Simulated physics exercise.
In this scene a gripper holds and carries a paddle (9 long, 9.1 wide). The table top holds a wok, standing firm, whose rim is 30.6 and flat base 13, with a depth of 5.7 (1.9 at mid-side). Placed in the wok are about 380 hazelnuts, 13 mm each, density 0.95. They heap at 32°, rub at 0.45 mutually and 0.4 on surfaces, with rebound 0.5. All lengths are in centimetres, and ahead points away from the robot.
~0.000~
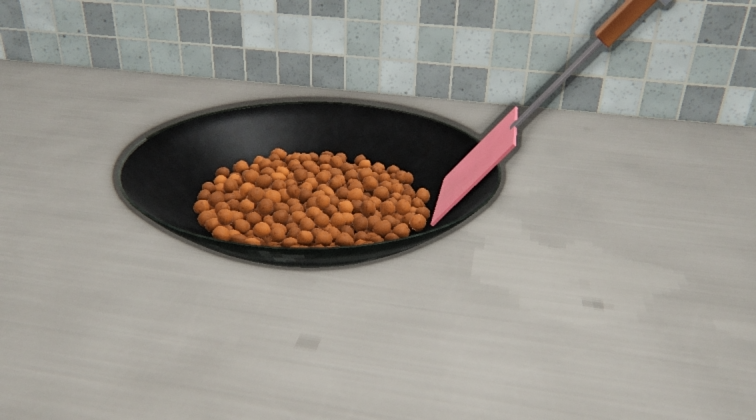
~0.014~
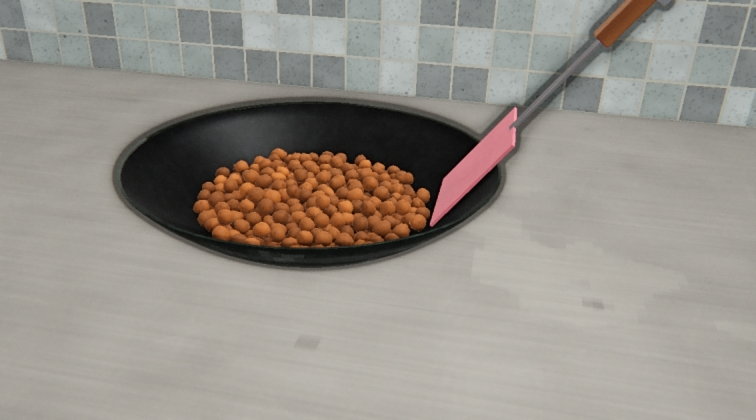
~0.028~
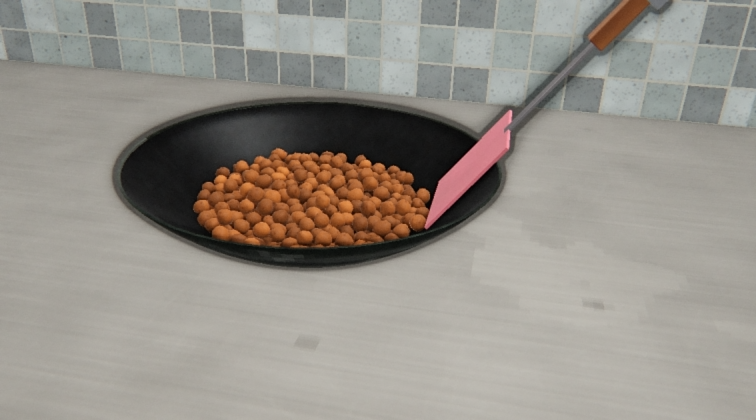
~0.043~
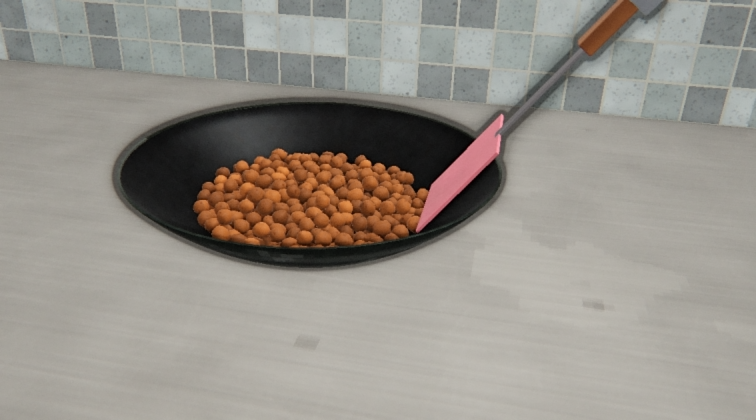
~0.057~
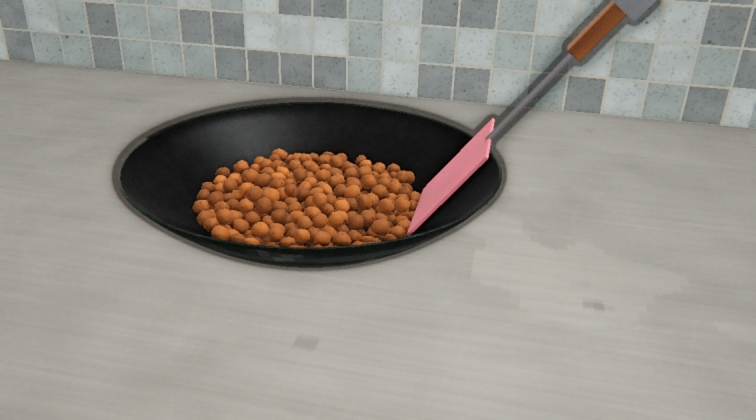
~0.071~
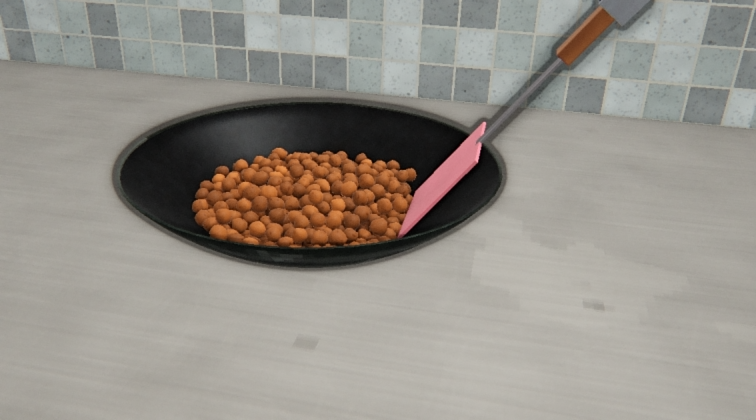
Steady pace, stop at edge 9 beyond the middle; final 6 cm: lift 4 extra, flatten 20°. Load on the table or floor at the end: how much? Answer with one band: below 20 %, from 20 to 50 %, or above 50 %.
Below 20 %.
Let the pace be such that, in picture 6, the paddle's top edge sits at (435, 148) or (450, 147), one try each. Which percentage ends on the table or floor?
Around 30 per cent, then around 25 per cent.
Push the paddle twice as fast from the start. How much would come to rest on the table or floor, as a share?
Around 25 per cent would finish on the table or floor.
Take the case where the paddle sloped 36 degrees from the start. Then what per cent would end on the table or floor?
Around 5 in a hundred.
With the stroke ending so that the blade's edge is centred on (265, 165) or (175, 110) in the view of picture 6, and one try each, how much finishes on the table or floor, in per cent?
I'd say roughly 0 per cent, then roughly 30 per cent.
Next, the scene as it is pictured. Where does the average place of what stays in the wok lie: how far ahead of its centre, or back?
Ahead, by around 4.5 cm.
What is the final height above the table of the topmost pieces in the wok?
Close to 6.5 centimetres high.
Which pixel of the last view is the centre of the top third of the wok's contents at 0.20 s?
The top third sits at roughly (270, 183).
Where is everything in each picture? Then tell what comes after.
Paddle top edge at (516, 125), sloping 53°; upper third of the load around (313, 191), from x 200 to 425, top at y 155; 383 in the wok, in the first picture.
Paddle top edge at (515, 125), sloping 53°; upper third of the load around (313, 191), from x 200 to 425, top at y 155, in the second picture.
Paddle top edge at (510, 128), sloping 53°; upper third of the load around (313, 191), from x 200 to 425, top at y 155, in the third picture.
Paddle top edge at (500, 132), sloping 53°; upper third of the load around (313, 194), from x 200 to 425, top at y 155, in the fourth picture.
Paddle top edge at (491, 137), sloping 53°; upper third of the load around (315, 192), from x 200 to 415, top at y 155, in the fifth picture.
Paddle top edge at (481, 140), sloping 53°; upper third of the load around (316, 189), from x 200 to 410, top at y 155; 383 in the wok, in the sixth picture.
By 0.20 s, sloping 53°, highest piece 5 above the table; 383 in the wok.
By 0.33 s, sloping 47°, highest piece 6 above the table; 383 in the wok.
By 0.59 s, sloping 33°, highest piece 7 above the table; 359 in the wok, 21 on the table or floor, 3 on the blade or in flight.
By 1.64 s, sloping 33°, highest piece 6 above the table; 358 in the wok, 25 on the table or floor.
Final count, 358 in the wok, 25 on the table or floor. That is 7 % on the table or floor.
